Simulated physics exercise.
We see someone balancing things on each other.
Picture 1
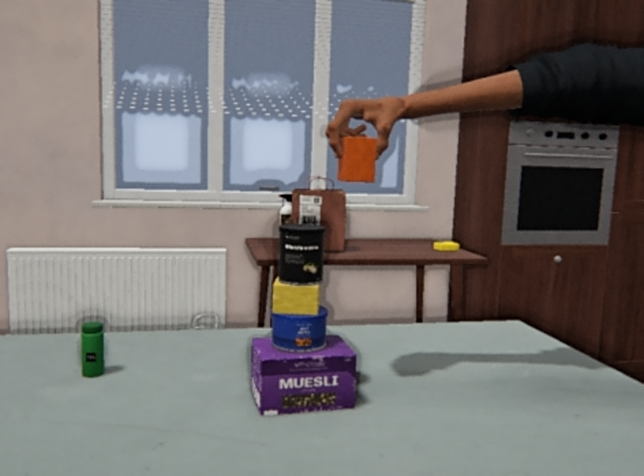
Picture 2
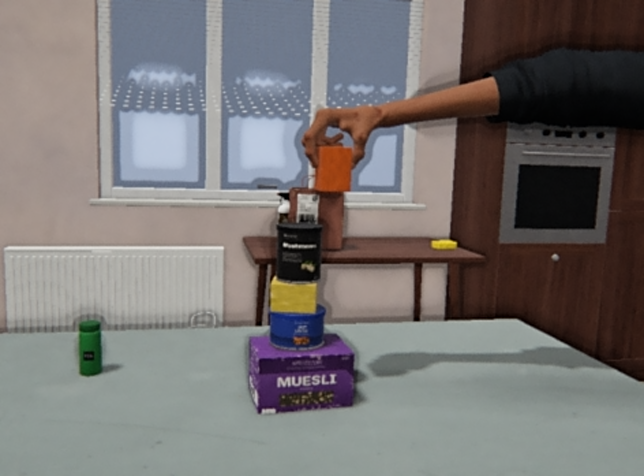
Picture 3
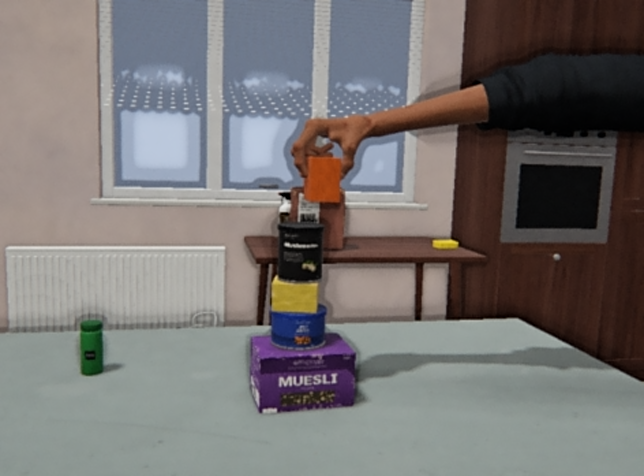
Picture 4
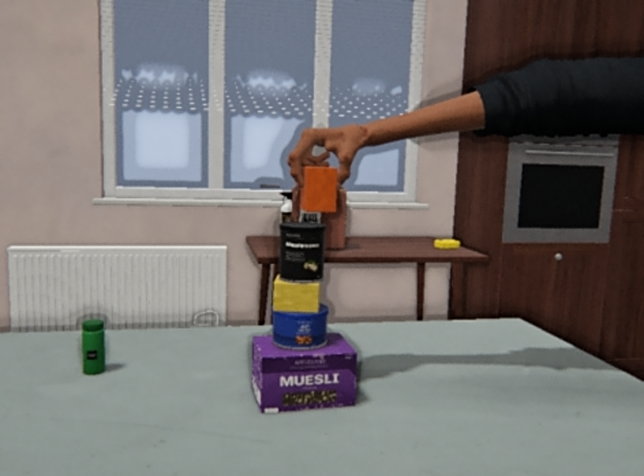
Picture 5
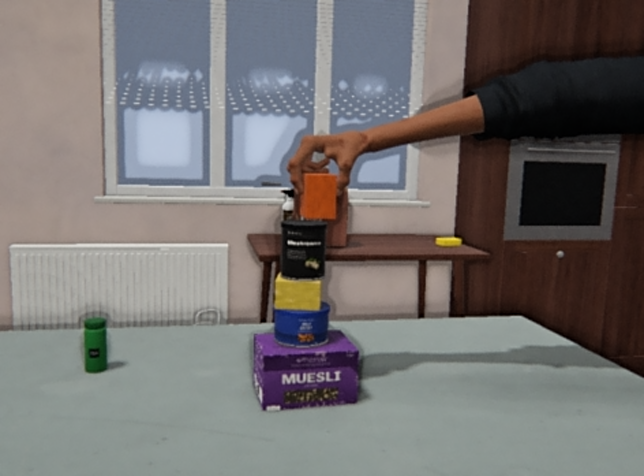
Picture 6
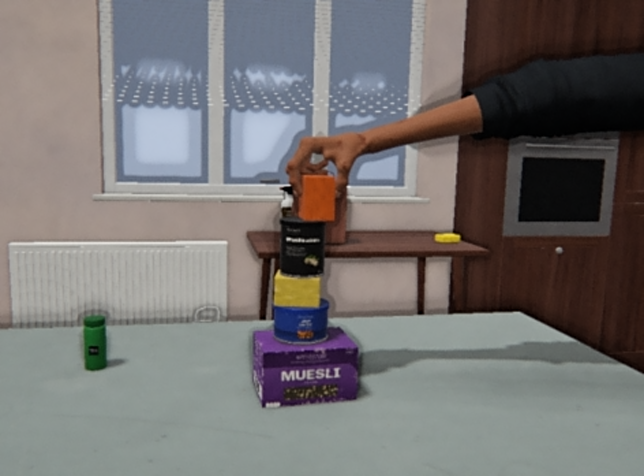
A hand moves an orange block left and lowers it onto the stack's black pot.
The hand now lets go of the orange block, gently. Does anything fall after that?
In the end the pile stays up.
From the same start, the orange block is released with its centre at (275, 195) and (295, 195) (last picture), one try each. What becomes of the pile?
First try: It loses its balance; second try: It keeps its balance.
Then, 0.20 s on from there, no change.
Then, 0.70 s on from there, orange block resting near (317, 198).
In the end, all 6 unmoved. At the end, from the last picture's camera, orange block near (317, 198). The pile holds.
